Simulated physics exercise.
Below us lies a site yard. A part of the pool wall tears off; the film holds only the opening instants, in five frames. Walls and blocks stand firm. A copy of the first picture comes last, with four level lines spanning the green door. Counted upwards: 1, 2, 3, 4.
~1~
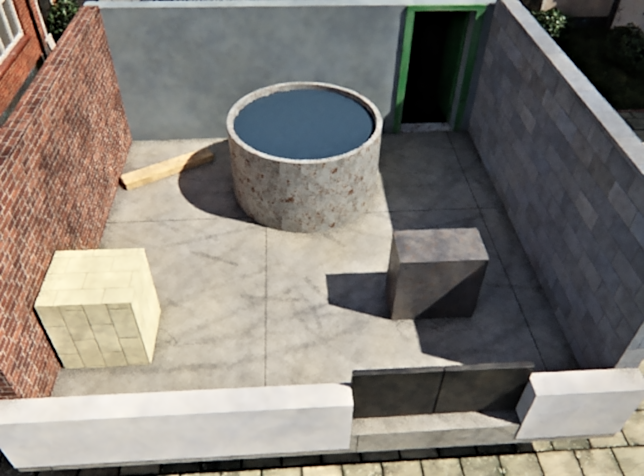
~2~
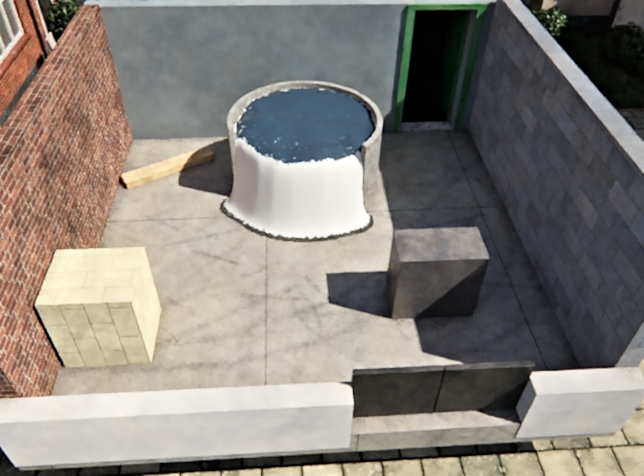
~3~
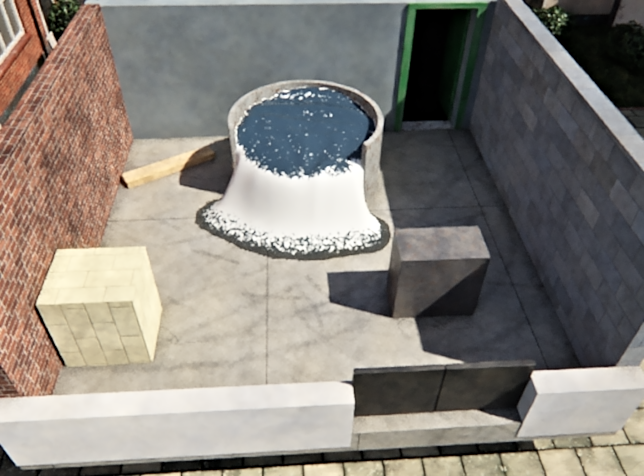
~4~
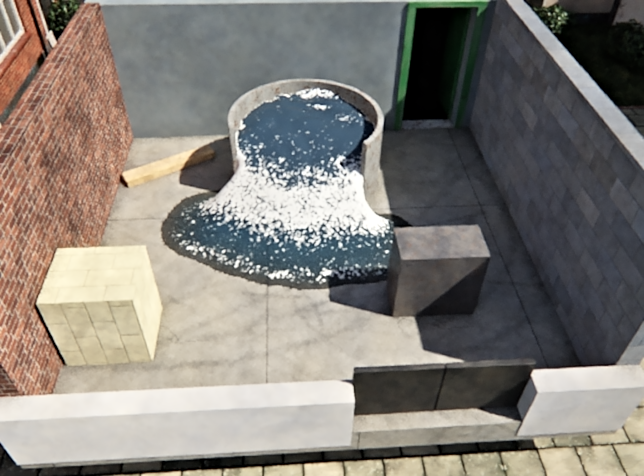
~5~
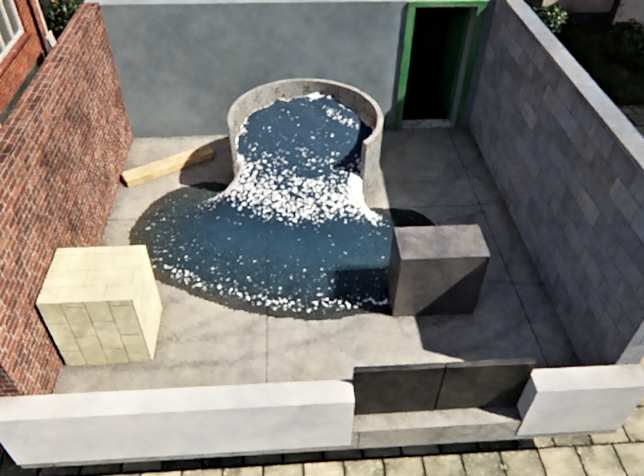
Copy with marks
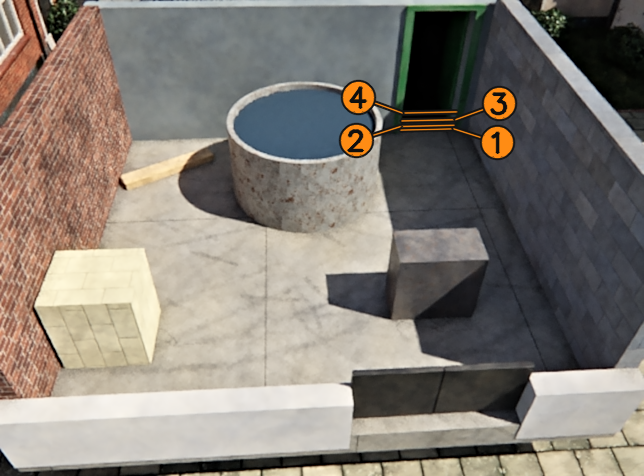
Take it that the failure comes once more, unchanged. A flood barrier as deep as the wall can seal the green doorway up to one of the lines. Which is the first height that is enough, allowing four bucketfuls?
Mark 3 just does it.
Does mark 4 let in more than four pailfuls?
No.
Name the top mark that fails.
2.
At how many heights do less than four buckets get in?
Two of the four.
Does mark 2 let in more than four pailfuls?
Yes, that goes wrong.
In orange, 1 at (427, 129); 2 at (427, 125); 3 at (428, 120); 4 at (429, 112); from the bottom up 1, 2, 3, 4.
For mark 1, dozens of bucketfuls pour in.
For mark 2, about 9 bucketfuls get in.
For mark 3, a splash gets over, under a bucket.
For mark 4, nothing gets over.
